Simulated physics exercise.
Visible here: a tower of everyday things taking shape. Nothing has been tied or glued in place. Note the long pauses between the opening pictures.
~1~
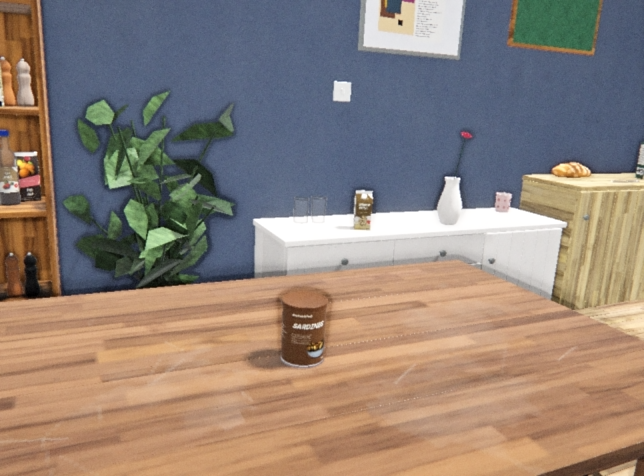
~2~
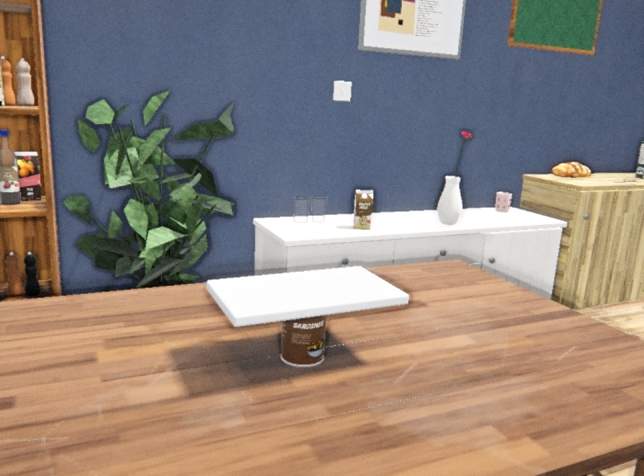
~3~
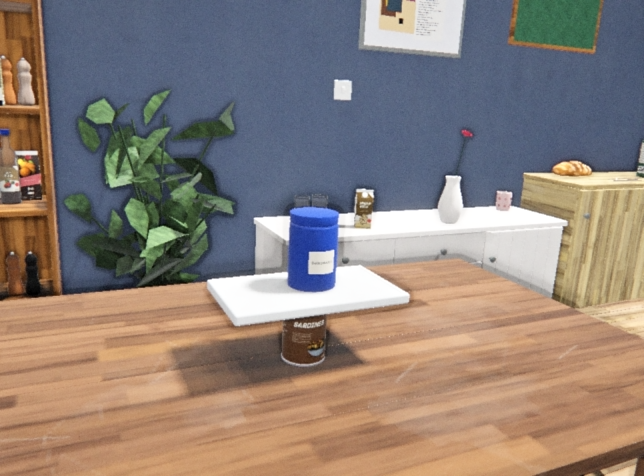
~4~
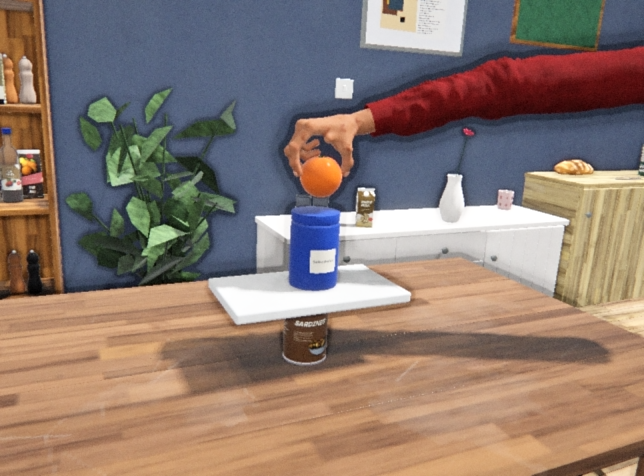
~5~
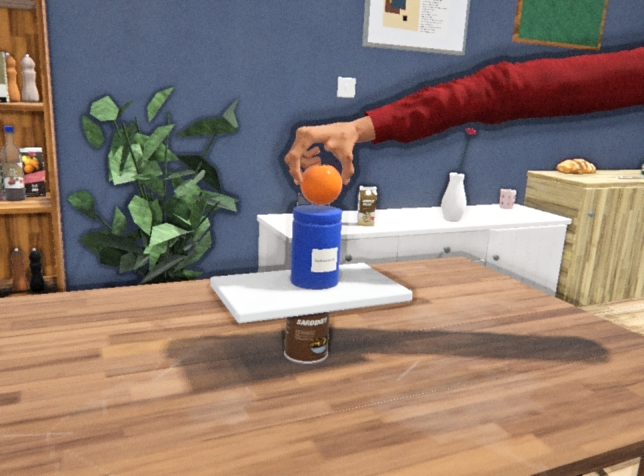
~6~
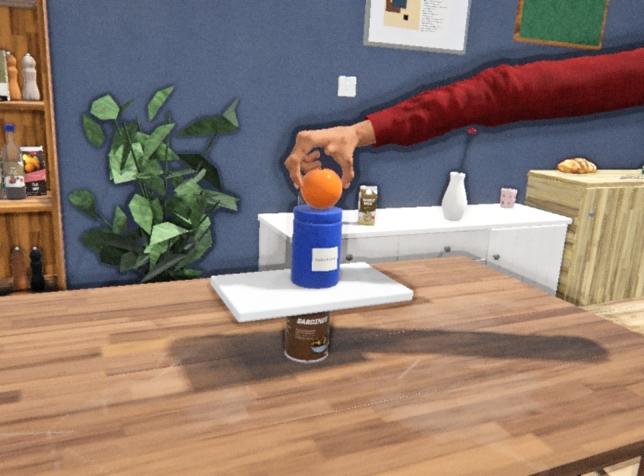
A tower grew on a wooden table, with a white tray appearing on a brown tin and a blue jar on top, before a red-sleeved arm lowered an orange tomato onto the jar.
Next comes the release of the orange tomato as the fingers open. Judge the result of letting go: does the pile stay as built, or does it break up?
The pile stays as built.
Then, 0.30 s after the last picture, nothing has stirred.
Then, 0.70 s after the last picture, orange tomato resting near (321, 189).
At rest, all 4 in place. Seen from the same camera at the end, orange tomato near (321, 189). The pile stays up.
